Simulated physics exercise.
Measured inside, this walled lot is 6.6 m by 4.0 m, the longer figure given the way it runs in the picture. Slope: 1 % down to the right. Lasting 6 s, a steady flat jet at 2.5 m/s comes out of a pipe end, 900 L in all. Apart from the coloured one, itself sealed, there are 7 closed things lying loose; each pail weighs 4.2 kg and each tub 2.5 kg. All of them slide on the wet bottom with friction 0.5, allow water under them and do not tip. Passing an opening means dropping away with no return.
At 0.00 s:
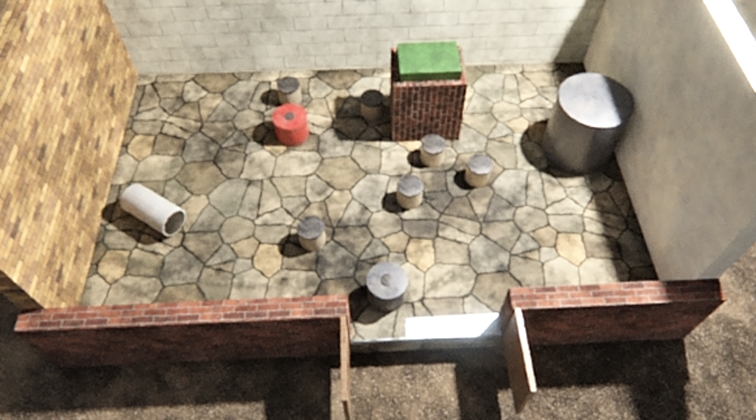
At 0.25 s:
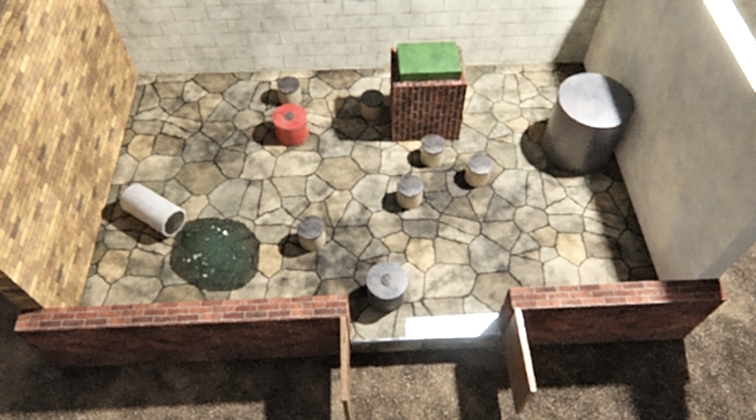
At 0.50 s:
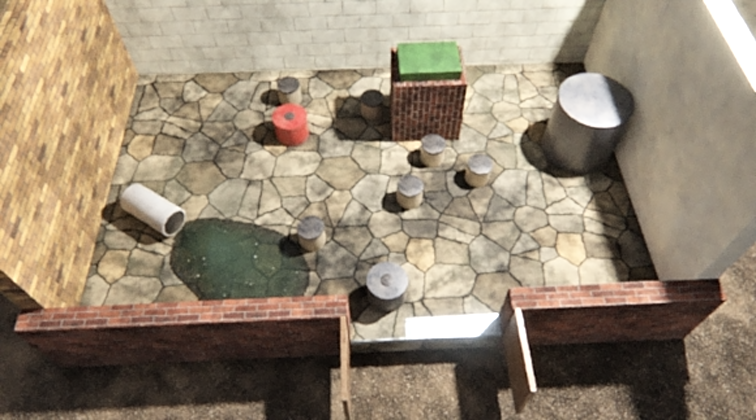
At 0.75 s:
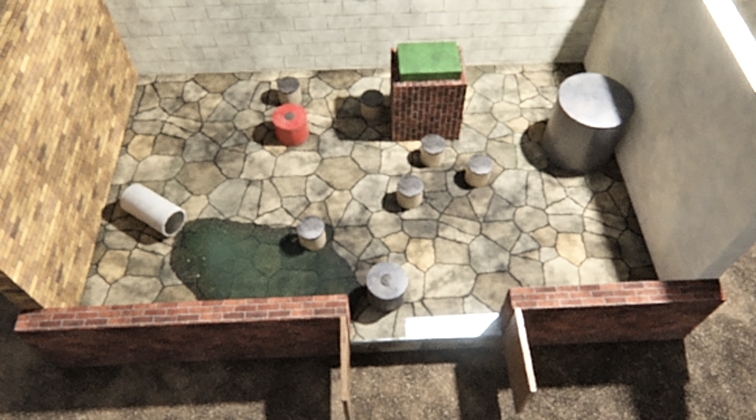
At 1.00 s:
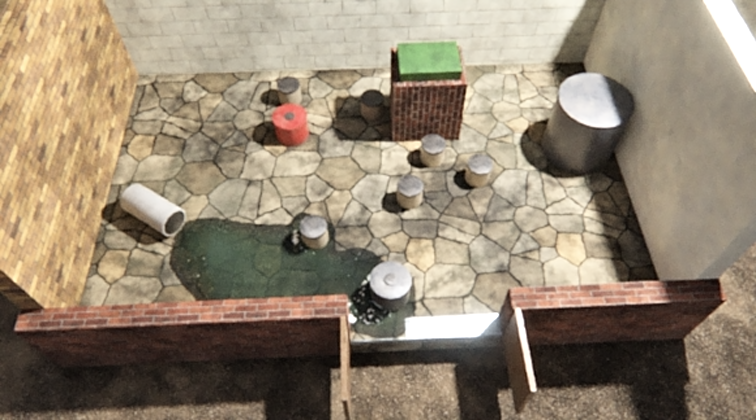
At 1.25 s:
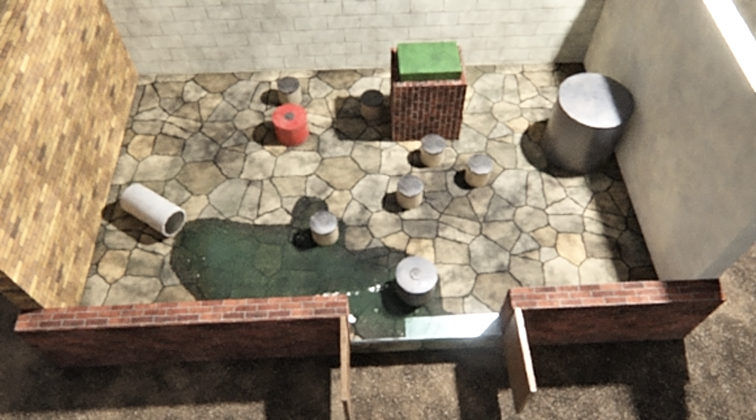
Walled stone-paved yard with dark green water spreading rightward from beside a white pipe, then two grey-topped tubs shifting slightly right.
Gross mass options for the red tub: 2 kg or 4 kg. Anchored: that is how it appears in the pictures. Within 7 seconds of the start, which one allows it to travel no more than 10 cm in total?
Either - the lower one already does.
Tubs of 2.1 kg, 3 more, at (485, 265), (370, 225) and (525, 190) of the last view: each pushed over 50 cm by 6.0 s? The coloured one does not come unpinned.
Taking them one at a time: Above the mark; below the mark; above the mark.
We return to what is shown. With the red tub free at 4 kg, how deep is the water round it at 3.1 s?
Around 0 cm.
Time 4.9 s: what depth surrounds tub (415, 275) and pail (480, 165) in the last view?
I'd estimate 15 cm for the first and 2 cm for the second.
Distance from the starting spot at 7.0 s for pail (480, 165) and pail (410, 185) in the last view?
The one named first has moved 10 cm, the other 0 cm.
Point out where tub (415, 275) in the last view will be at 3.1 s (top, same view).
Roughly at (638, 224).
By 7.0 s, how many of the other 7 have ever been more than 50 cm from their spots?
1.
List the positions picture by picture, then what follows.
The red tub at (289, 116), on the bottom; 0.0 m2 under water; 0 of 8 have shifted, in the first frame.
The red tub at (289, 116) rests on the ground; 0.8 m2 under water; 0 of 8 have shifted, in the second frame.
The red tub at (289, 116), on the bottom; 1.6 m2 under water; 0 of 8 have shifted, in the third frame.
The red tub at (289, 116), on the bottom; 2.2 m2 under water; 0 of 8 have shifted, in the fourth frame.
The red tub at (289, 116), on the bottom; 2.7 m2 under water; 0 of 8 have shifted, in the fifth frame.
The red tub at (289, 116), on the bottom; water covers 3.4 m2; 2 of 8 have shifted, in the sixth frame.
After 1.8 s the red tub would be 0 cm from its start with 2 kg and 0 cm from its start with 4 kg; 0 cm of water round it then.
After 3.1 s the red tub would be 0 cm from its start with 2 kg and 0 cm from its start with 4 kg; 0 cm of water round it then.
After 4.9 s the red tub would be 0 cm from its start with 2 kg and 0 cm from its start with 4 kg; 0 cm of water round it then.
After 7.0 s the red tub would be 0 cm from its start with 2 kg and 0 cm from its start with 4 kg; 0 cm of water round it then.
